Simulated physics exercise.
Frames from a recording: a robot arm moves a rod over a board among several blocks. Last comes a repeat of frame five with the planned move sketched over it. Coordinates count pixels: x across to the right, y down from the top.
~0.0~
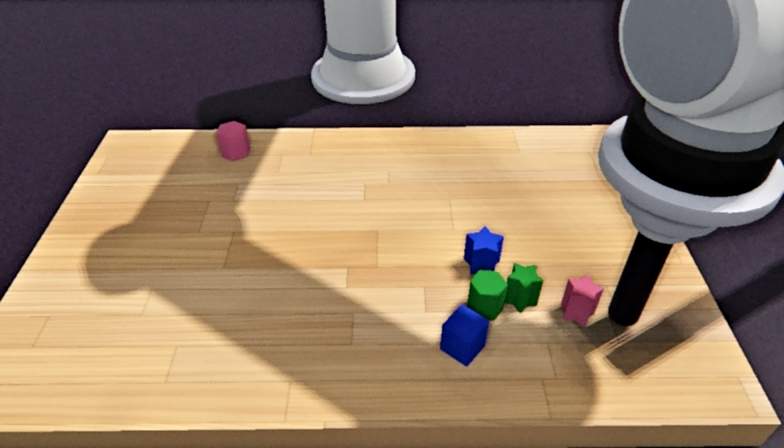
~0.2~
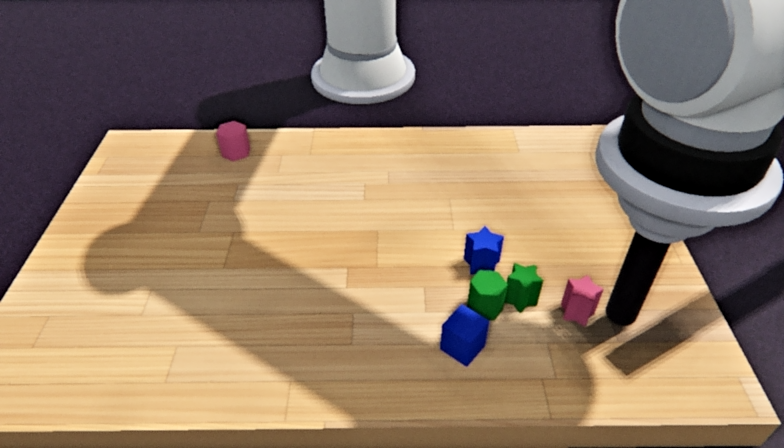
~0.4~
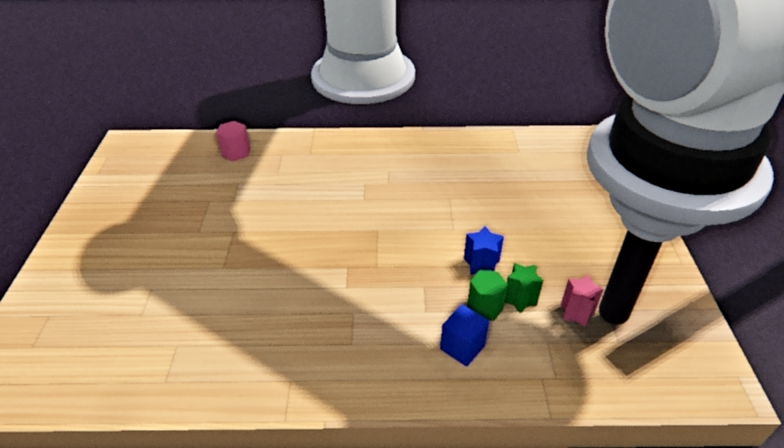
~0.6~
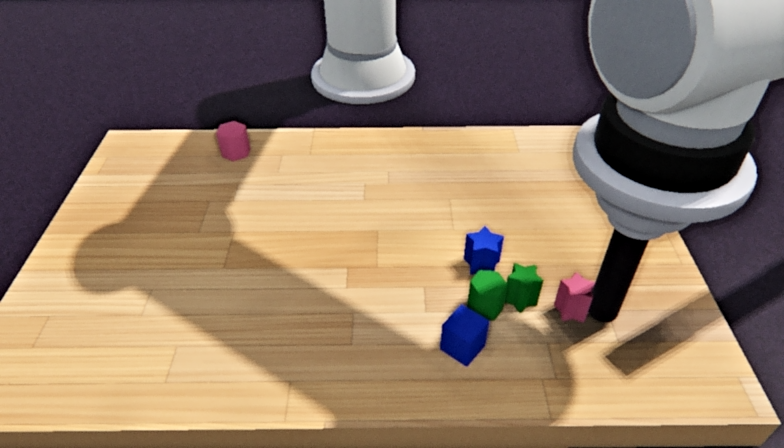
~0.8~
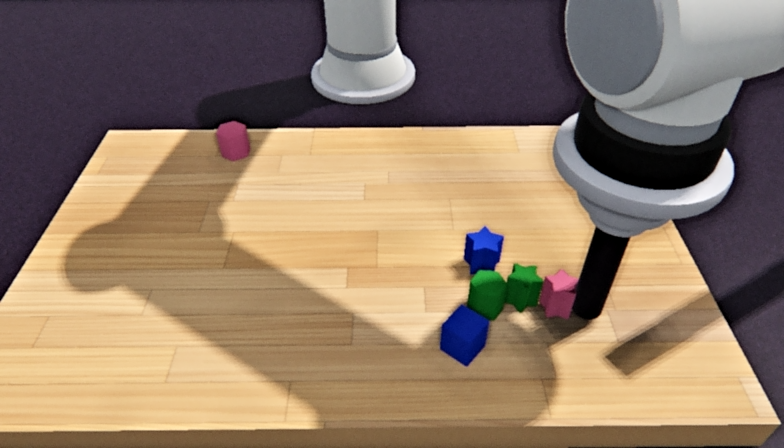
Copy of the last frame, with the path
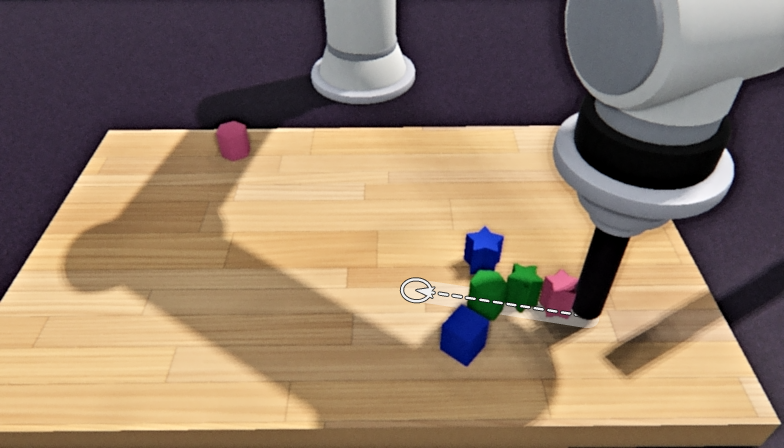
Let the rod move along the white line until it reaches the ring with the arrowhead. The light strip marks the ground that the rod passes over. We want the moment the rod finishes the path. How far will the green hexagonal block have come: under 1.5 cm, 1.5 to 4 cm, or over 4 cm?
It slides well over 4 cm.
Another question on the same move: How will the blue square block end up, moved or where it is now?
When the path is over, the blue square block is still on its spot.
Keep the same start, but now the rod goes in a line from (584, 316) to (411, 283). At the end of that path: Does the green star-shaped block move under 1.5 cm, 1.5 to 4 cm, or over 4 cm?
Shift: Over 4 cm.
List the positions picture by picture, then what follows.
In the first picture, lower end of the rod (622, 316), tops of blocks, blue square block (466, 322), blue star-shaped block (485, 239), green hexagonal block (489, 282), green star-shaped block (526, 274), pink star-shaped block (585, 287).
In the second picture, rod (620, 315), blocks as before.
In the third picture, rod (613, 314), blocks as before.
In the fourth picture, rod (602, 312), pink star-shaped block (580, 285).
In the fifth picture, rod (586, 310), blue square block (466, 322), blue star-shaped block (485, 239), green hexagonal block (489, 282), green star-shaped block (526, 274), pink star-shaped block (564, 281).
The drawn path runs from (584, 316) directly to (416, 290).
The first path, step by step. One third of the way, rod (527, 301); blue star-shaped block (479, 233); green hexagonal block (479, 281), turned 30° anticlockwise; green star-shaped block (483, 257); pink star-shaped block (514, 263), turned 35° clockwise.
Two thirds of the way, rod (471, 292); blue star-shaped block (467, 226), turned 55° clockwise; green hexagonal block (446, 284), turned 70° anticlockwise; green star-shaped block (470, 249), turned 55° anticlockwise; pink star-shaped block (497, 256), turned 85° clockwise.
At the end, rod (416, 284); blue square block not moved; blue star-shaped block (467, 226), turned 55° clockwise; green hexagonal block (421, 290), turned 110° anticlockwise; green star-shaped block (469, 249), turned 50° anticlockwise; pink star-shaped block (497, 256), turned 85° clockwise.
